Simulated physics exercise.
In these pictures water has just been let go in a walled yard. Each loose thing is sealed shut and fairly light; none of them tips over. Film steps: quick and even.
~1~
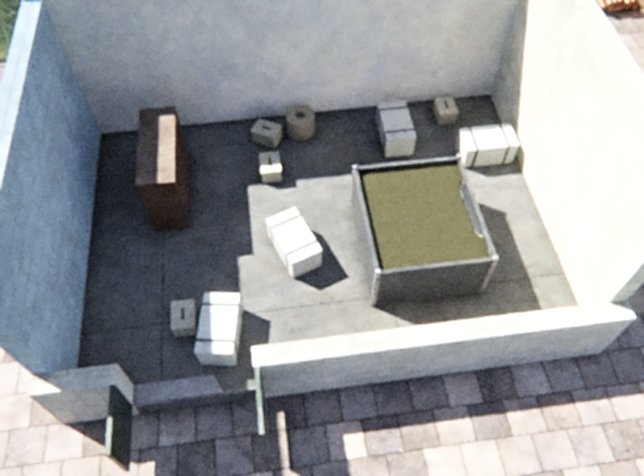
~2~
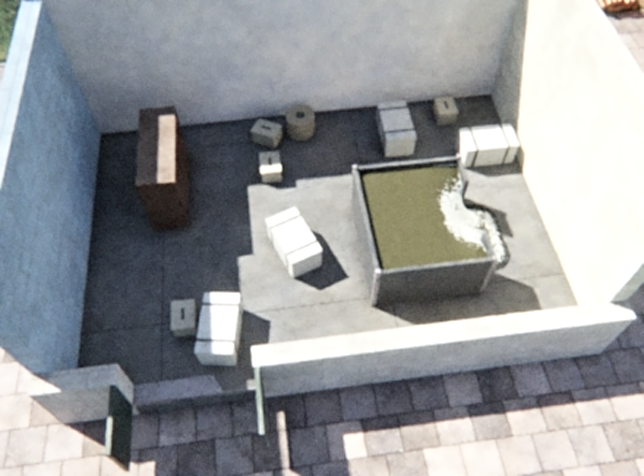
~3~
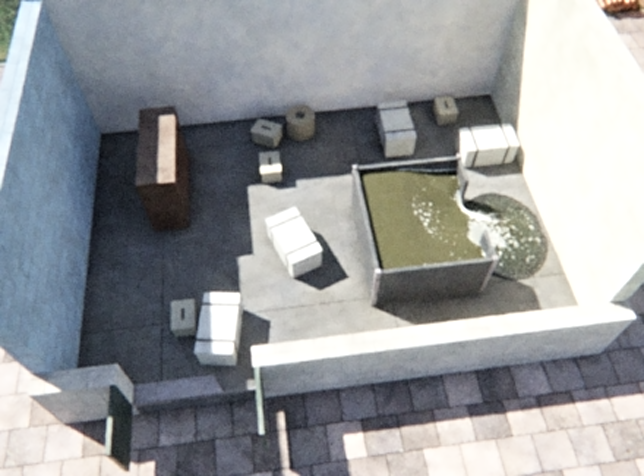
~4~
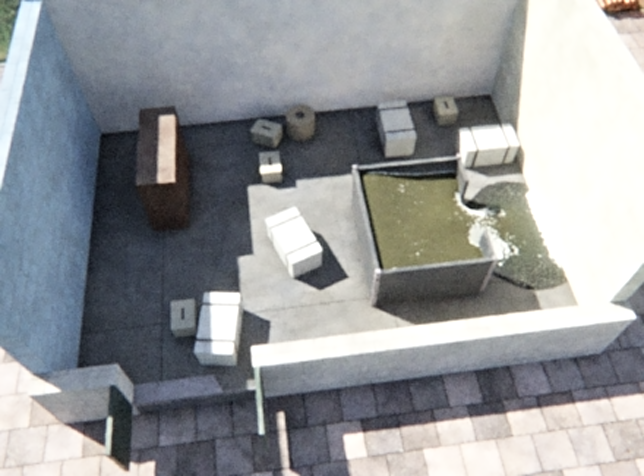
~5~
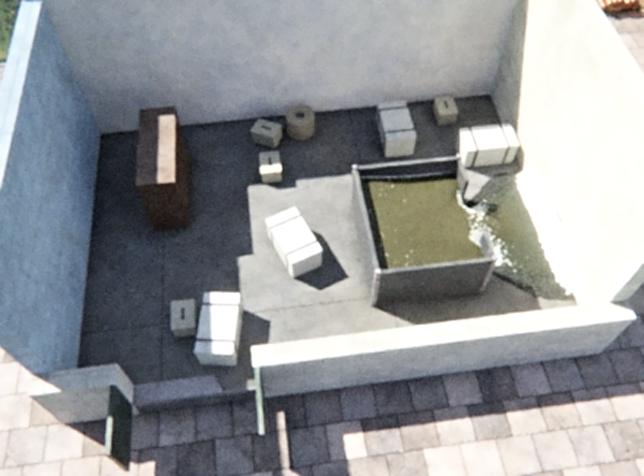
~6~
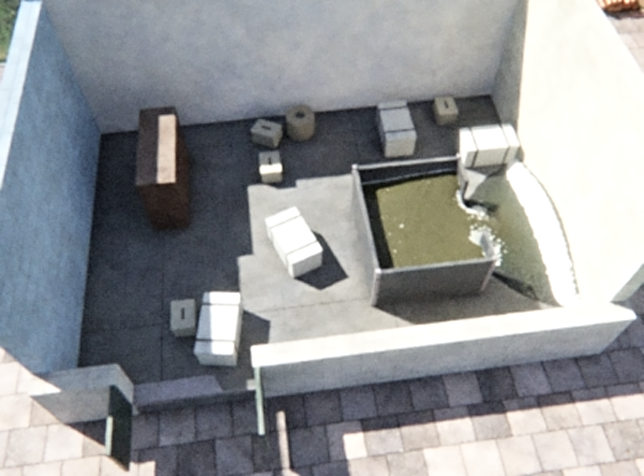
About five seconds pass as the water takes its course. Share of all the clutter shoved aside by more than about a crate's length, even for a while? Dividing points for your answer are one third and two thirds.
Answer: A share of two thirds or more.
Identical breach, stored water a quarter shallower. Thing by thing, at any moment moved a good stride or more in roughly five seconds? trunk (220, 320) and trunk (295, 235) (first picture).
Lab note, in sequence: Reached that mark / stayed below that mark.
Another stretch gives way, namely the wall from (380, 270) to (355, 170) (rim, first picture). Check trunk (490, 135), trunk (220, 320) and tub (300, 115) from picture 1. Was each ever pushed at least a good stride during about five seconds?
Object by object: Less than that, displaced that much, displaced that much.
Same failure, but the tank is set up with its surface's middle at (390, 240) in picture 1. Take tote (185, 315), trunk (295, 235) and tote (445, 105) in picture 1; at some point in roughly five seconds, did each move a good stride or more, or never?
Taking them in order, went past that, fell short, went past that.
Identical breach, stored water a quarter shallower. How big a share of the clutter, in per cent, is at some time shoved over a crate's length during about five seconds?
Something like 80 in a hundred of them.
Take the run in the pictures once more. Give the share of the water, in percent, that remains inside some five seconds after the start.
98 %.
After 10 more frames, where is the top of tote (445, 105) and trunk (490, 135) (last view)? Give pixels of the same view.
Expect them at roughly (370, 102) and roughly (417, 114).
A moment on, 0 of 10 are well off their spots; 0 afloat.
Next, 2 of 10 are well off their spots; 1 afloat.
Later, 7 of 10 are well off their spots; 1 afloat.
In the end, 8 of 10 are well off their spots, and 8 have been at some point; 5 afloat.
